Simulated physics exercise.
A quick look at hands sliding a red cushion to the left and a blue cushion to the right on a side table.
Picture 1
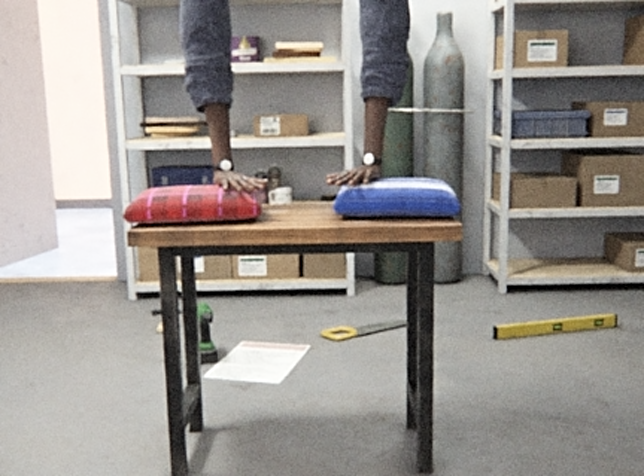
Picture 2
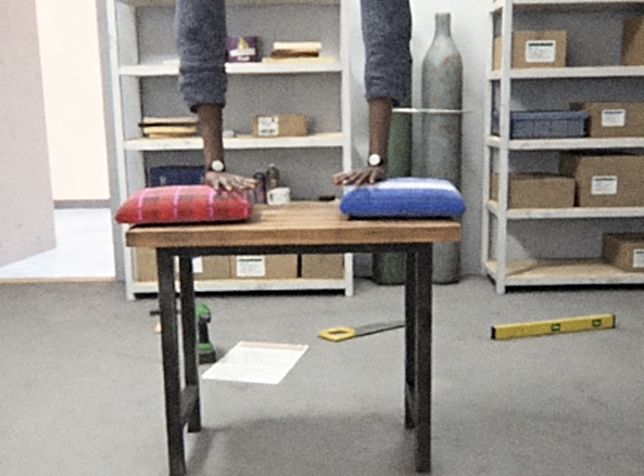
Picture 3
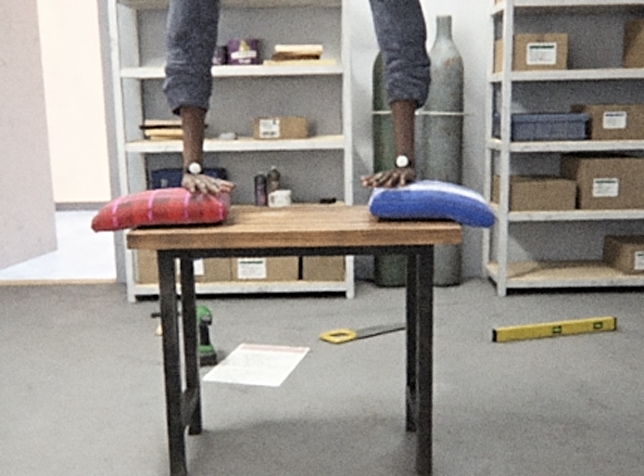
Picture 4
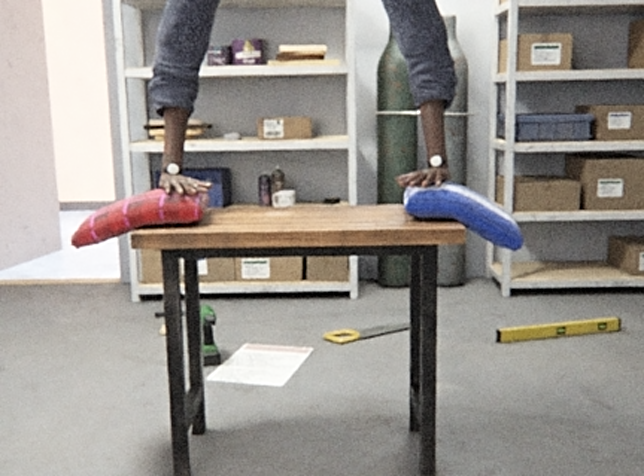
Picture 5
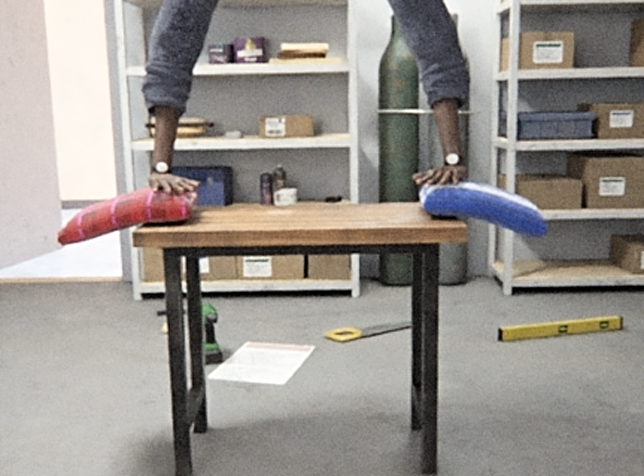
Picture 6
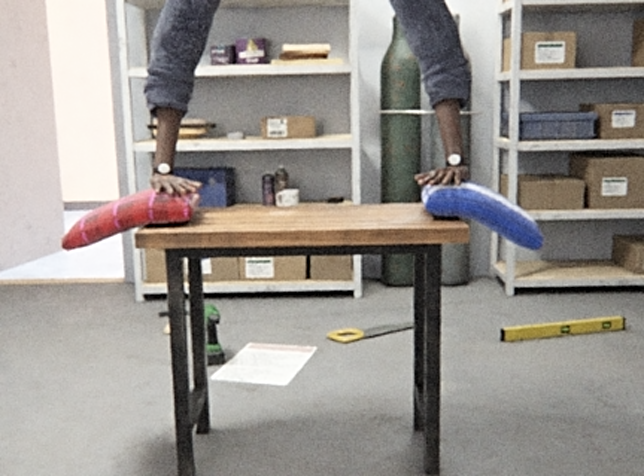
Two hands slide a red cushion left and a blue cushion right past a table's edges.
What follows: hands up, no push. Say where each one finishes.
As it turns out, the red cushion slumps off the end. The blue cushion tips over and falls.
Then, 0.38 s on from there, red cushion falling near (118, 294); blue cushion falling near (499, 314).
Then, 0.66 s on from there, red cushion on the floor near (84, 430); blue cushion on the floor near (561, 427).
In the end, red cushion on the floor near (46, 443); blue cushion on the floor near (581, 434). The red cushion tips over and falls and the blue cushion goes down.
